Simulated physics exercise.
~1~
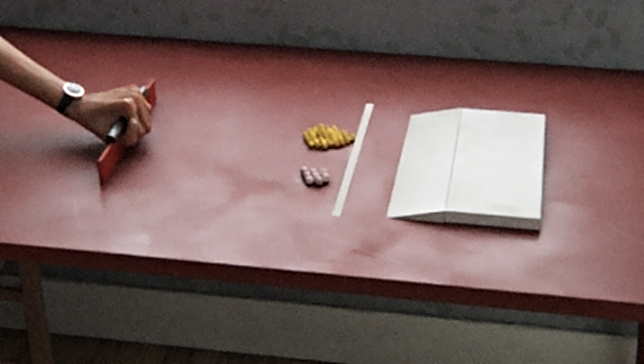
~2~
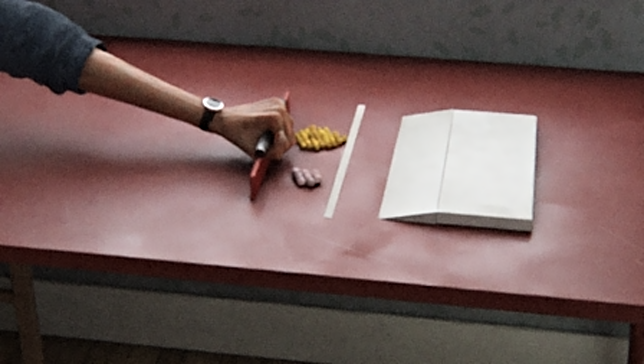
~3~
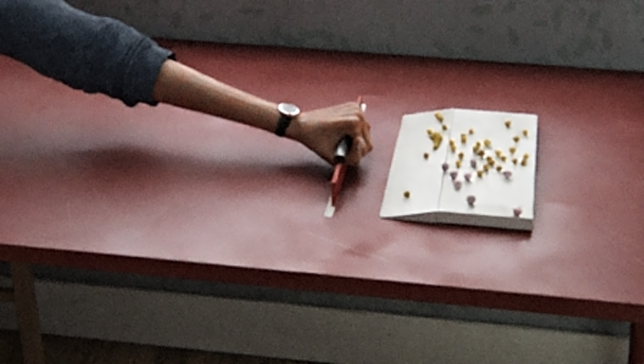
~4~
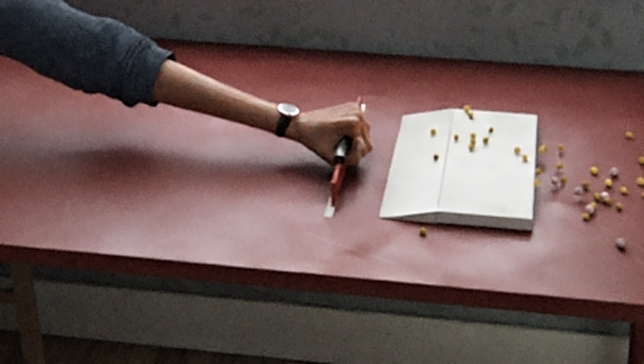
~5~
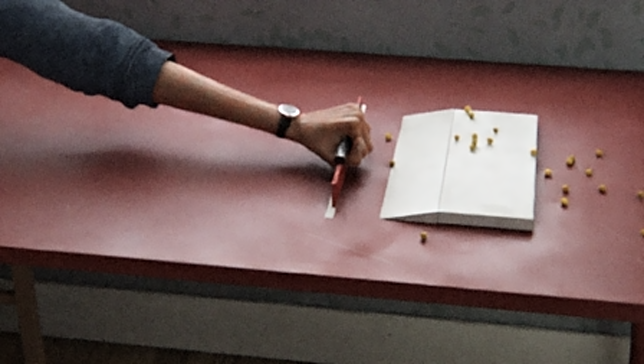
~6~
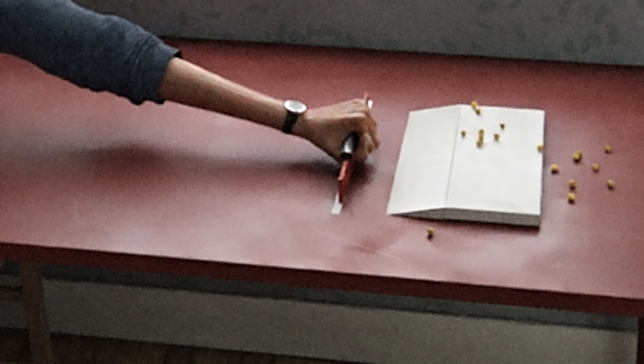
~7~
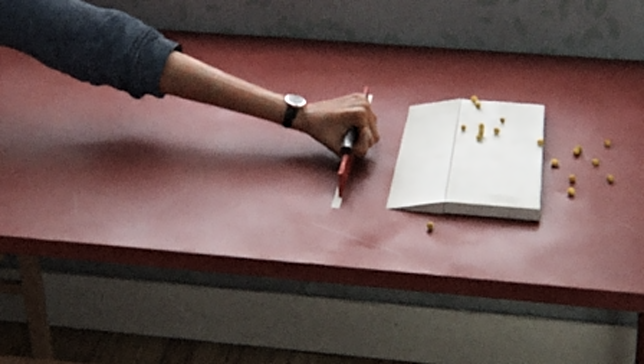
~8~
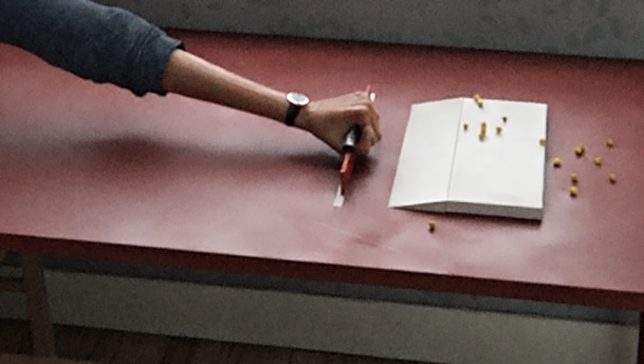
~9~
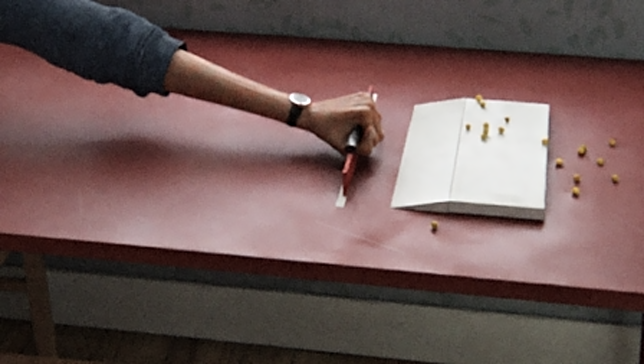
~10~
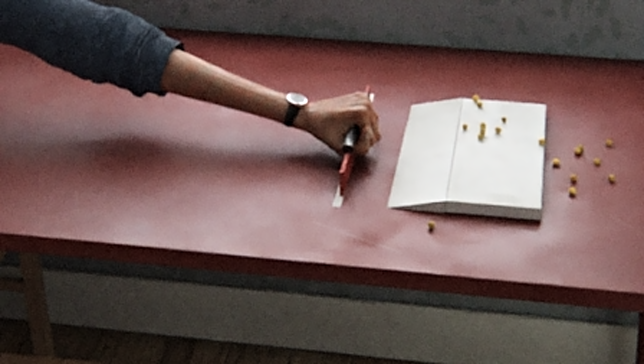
A hand with a wristwatch and dark sleeve holds a red scraper at the left of a dull red table, seen from above at a slight angle by a gently swaying camera. To its right lie a yellow heap and a smaller pinkish one, a white tape strip and a white slab with a sloping edge. The hand sweeps the scraper rightward and stops at the tape. The bits scatter up over the slab, and many fly beyond it. The pinkish ones roll out of view, while some yellow ones rest on and around the slab, the hand staying put.
